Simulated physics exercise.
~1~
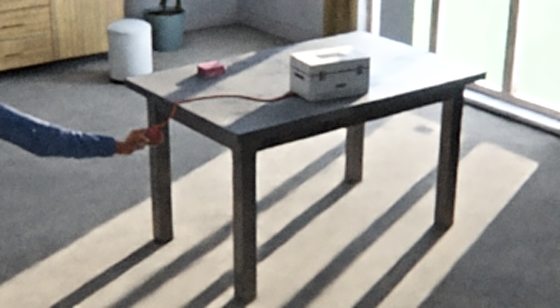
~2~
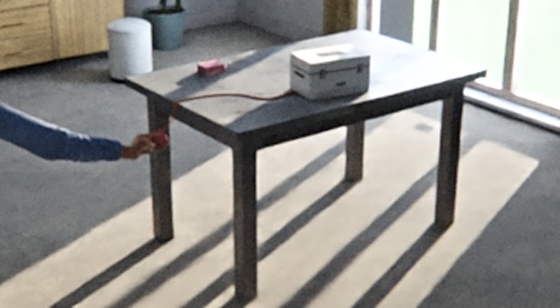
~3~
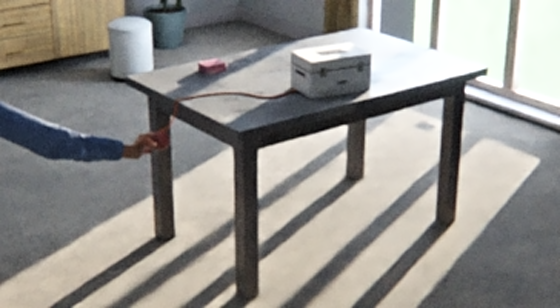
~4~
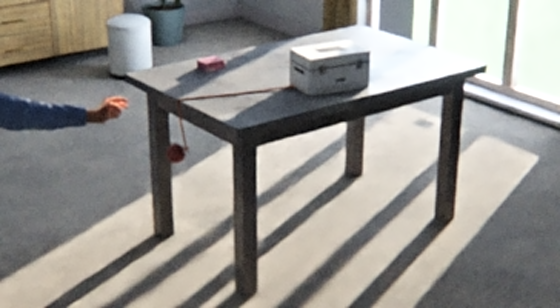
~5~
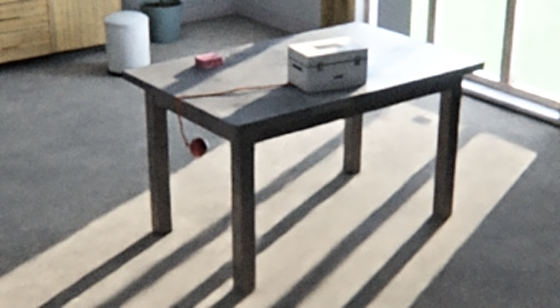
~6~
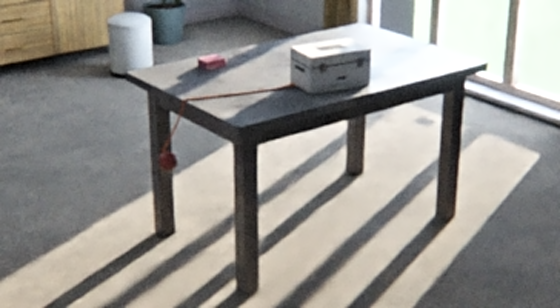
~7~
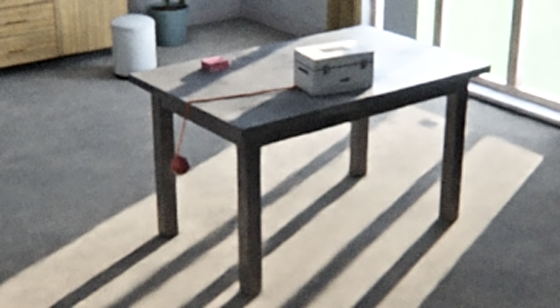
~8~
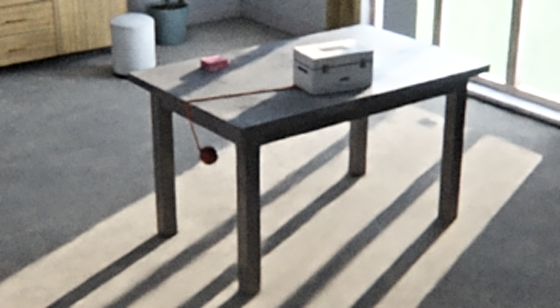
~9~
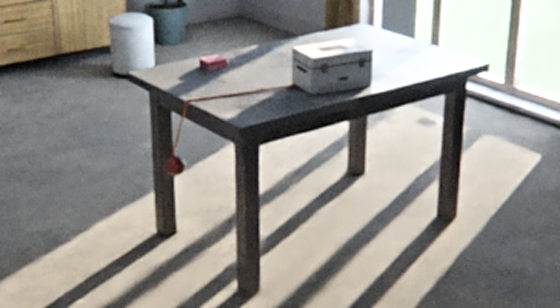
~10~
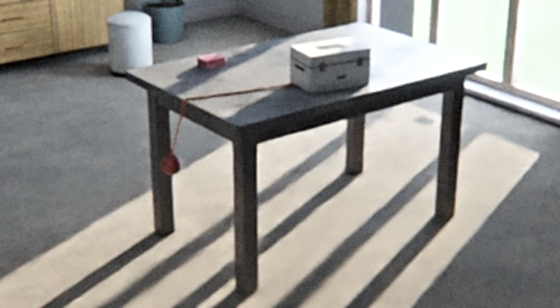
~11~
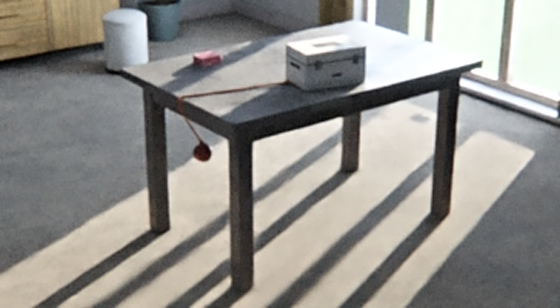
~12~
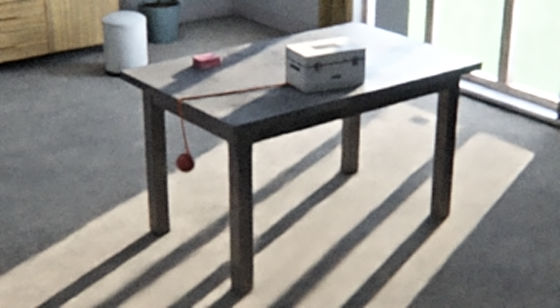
At first, a hand at the left holds a small red apple beside the end of a dark table, with a red string running from it across the tabletop to a white toolbox, near a pink box. The hand lowers the apple slightly past the table's edge. Then the fingers let go and the arm draws back out of view, leaving the apple hanging on the string. It swings right, then left, and keeps swaying back and forth below the edge. In the end, the apple still dangles in the air, while the toolbox and the pink box remain in place on top.
